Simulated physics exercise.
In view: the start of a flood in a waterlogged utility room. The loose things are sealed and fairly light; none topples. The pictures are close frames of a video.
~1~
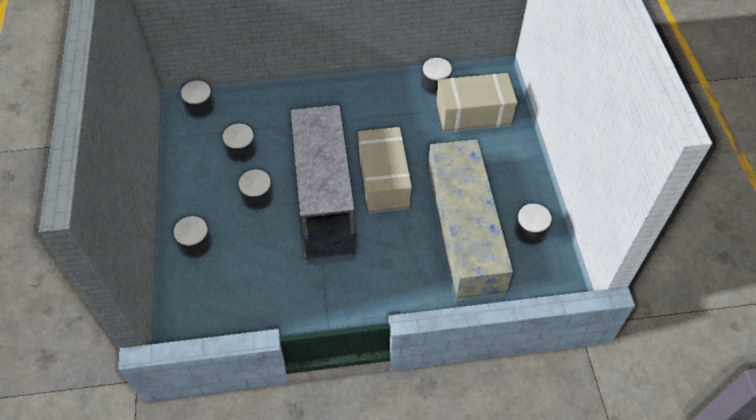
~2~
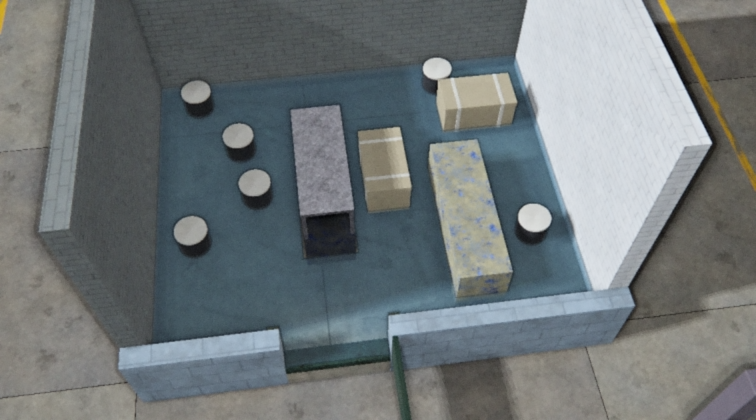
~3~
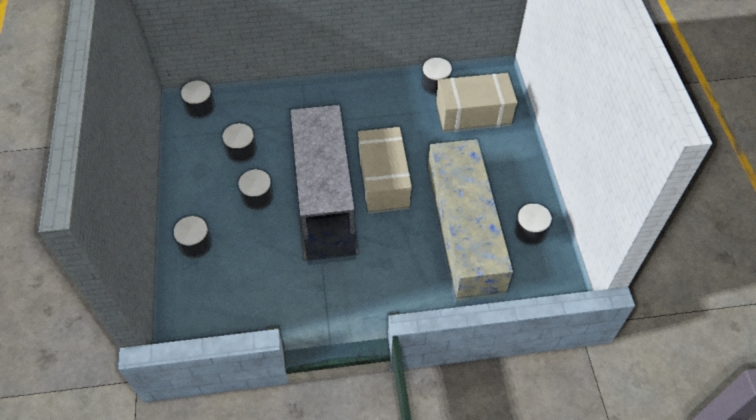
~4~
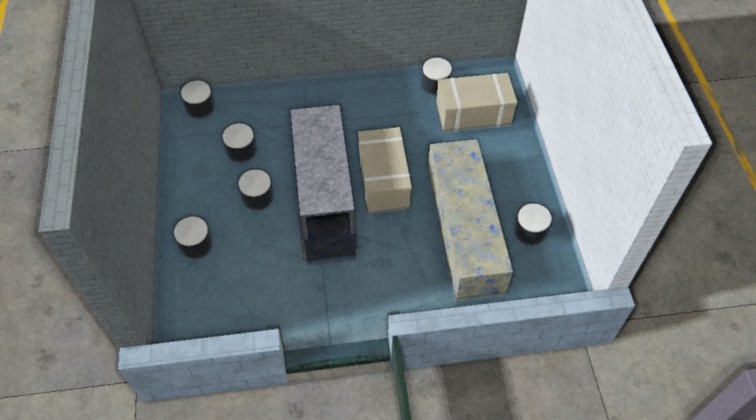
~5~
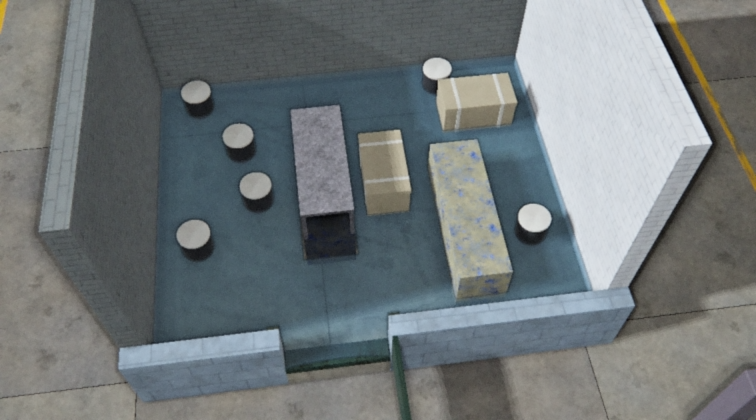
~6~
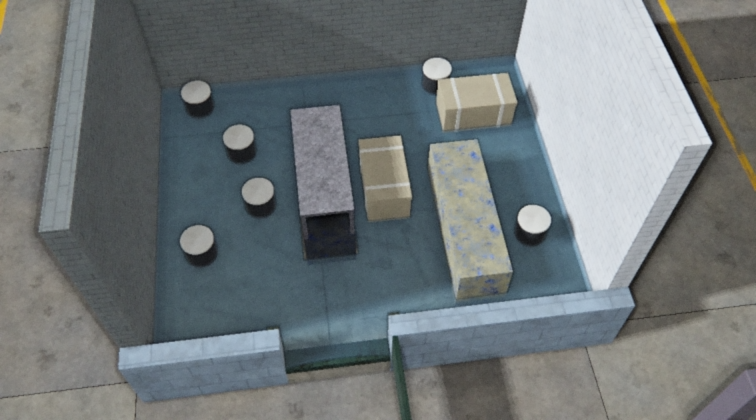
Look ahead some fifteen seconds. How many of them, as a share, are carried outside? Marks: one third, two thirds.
That comes to from one to two thirds.
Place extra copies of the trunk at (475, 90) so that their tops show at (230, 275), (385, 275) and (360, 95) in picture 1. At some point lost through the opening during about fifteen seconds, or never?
One after the other: Washed out, carried outside, inside.
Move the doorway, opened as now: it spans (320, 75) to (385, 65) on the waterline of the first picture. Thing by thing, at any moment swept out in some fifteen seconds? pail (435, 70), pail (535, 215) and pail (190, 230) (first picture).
In that order: Yes, no, no.
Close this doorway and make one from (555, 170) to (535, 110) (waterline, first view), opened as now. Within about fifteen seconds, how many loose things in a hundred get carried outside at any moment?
I make it 50 per cent.
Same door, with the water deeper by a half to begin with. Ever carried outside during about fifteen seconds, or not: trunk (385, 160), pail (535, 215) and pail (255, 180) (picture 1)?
In that order: Washed out, inside, yes.
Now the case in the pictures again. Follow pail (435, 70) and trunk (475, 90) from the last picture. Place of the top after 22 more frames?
Close to (396, 86) and (428, 114).
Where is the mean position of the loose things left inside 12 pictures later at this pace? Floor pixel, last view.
Around (339, 215).
A moment on, 0 of 8 are out; 8 afloat.
Next, 0 of 8 are out; 8 afloat.
Later, 3 of 8 are out; 5 afloat.
In the end, 4 of 8 are out; 4 afloat.
